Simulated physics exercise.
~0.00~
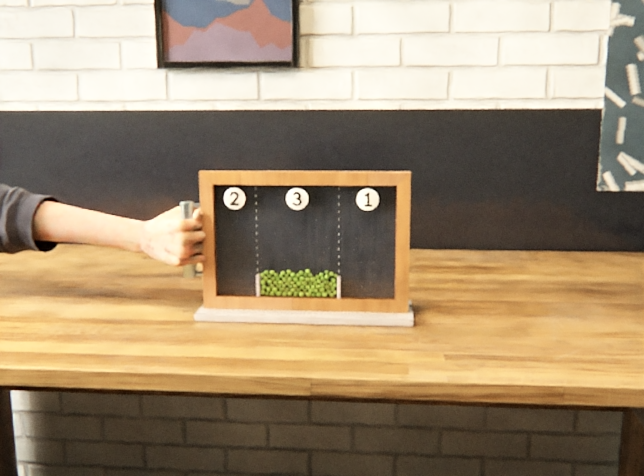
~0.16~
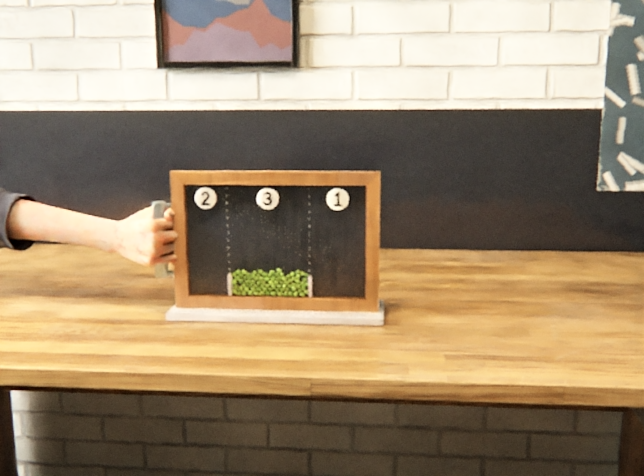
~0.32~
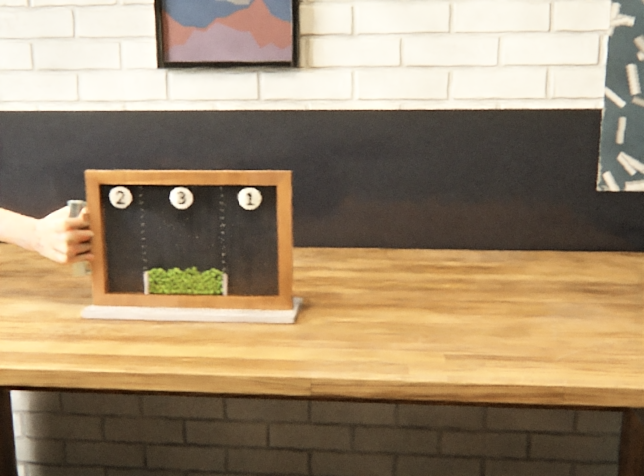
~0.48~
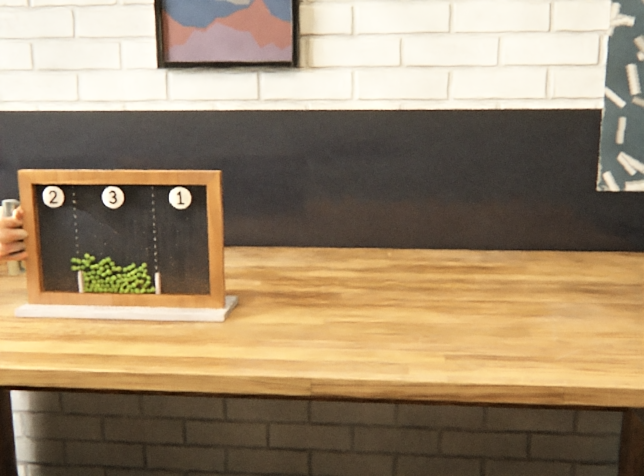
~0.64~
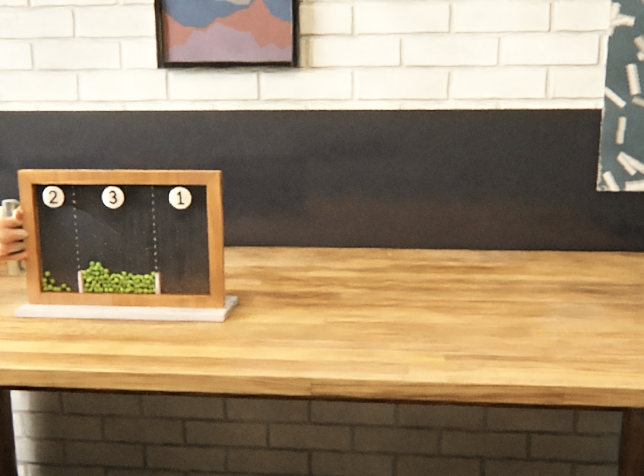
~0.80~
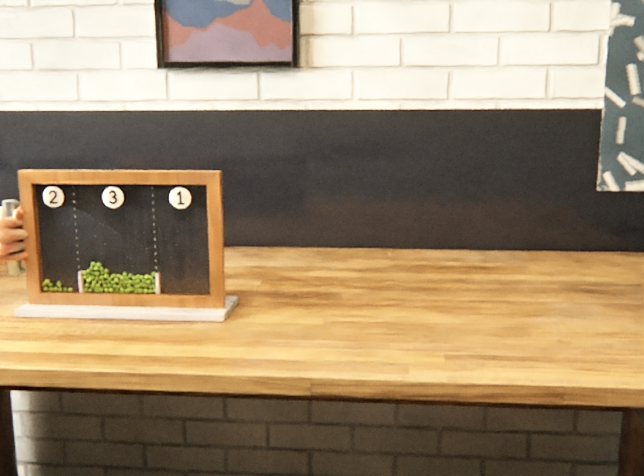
On a wooden table, a hand sliding an upright framed tray left and stopping, some green peas spilling into the left strip.
